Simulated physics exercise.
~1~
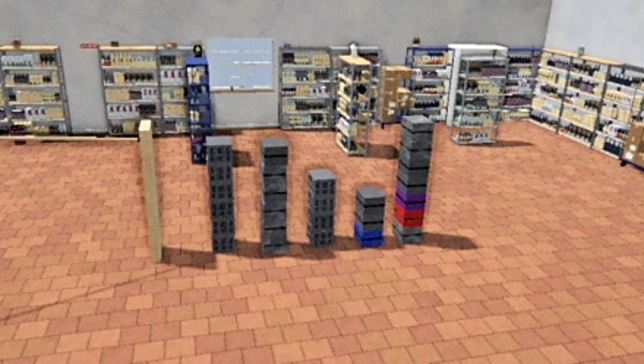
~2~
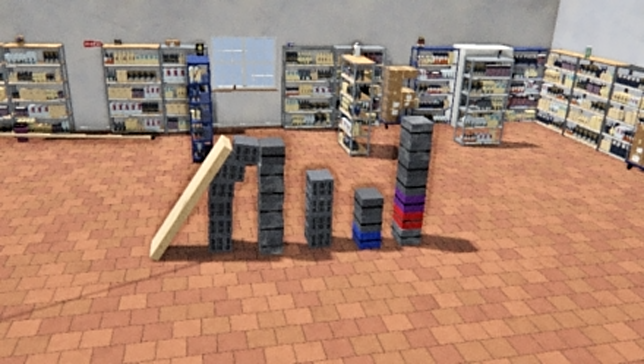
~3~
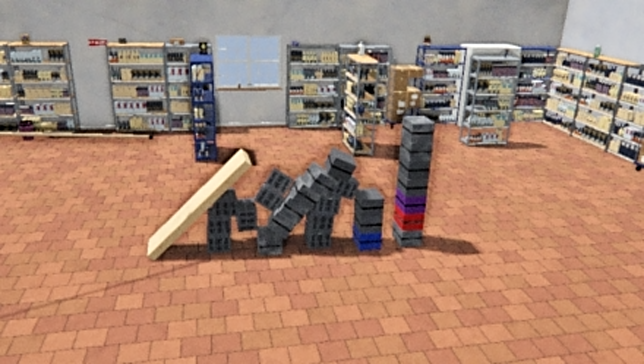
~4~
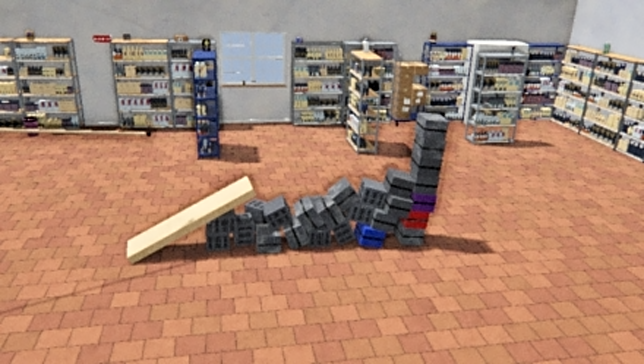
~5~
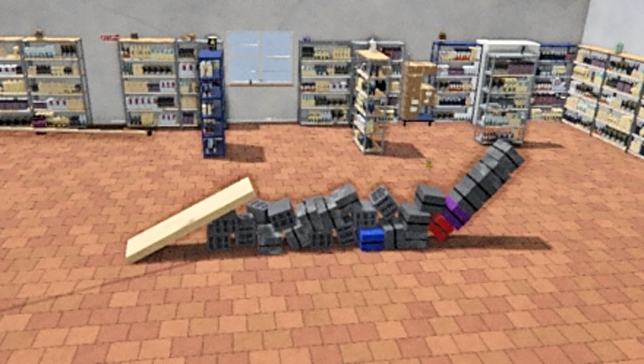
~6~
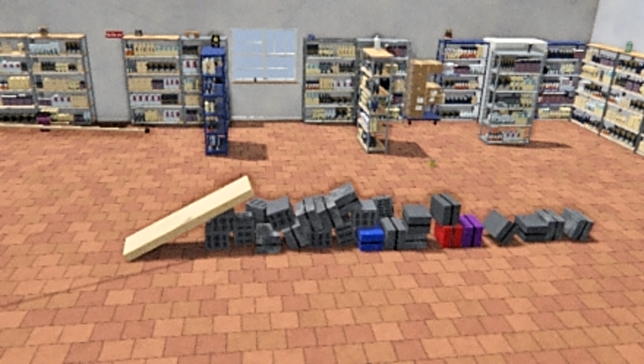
We see a tall board tip rightward into a row of dark crate stacks on a tiled floor, toppling them one after another until the tallest, with purple and red crates, falls right, leaving the board slanted on the heap and the blue crate still at floor level.
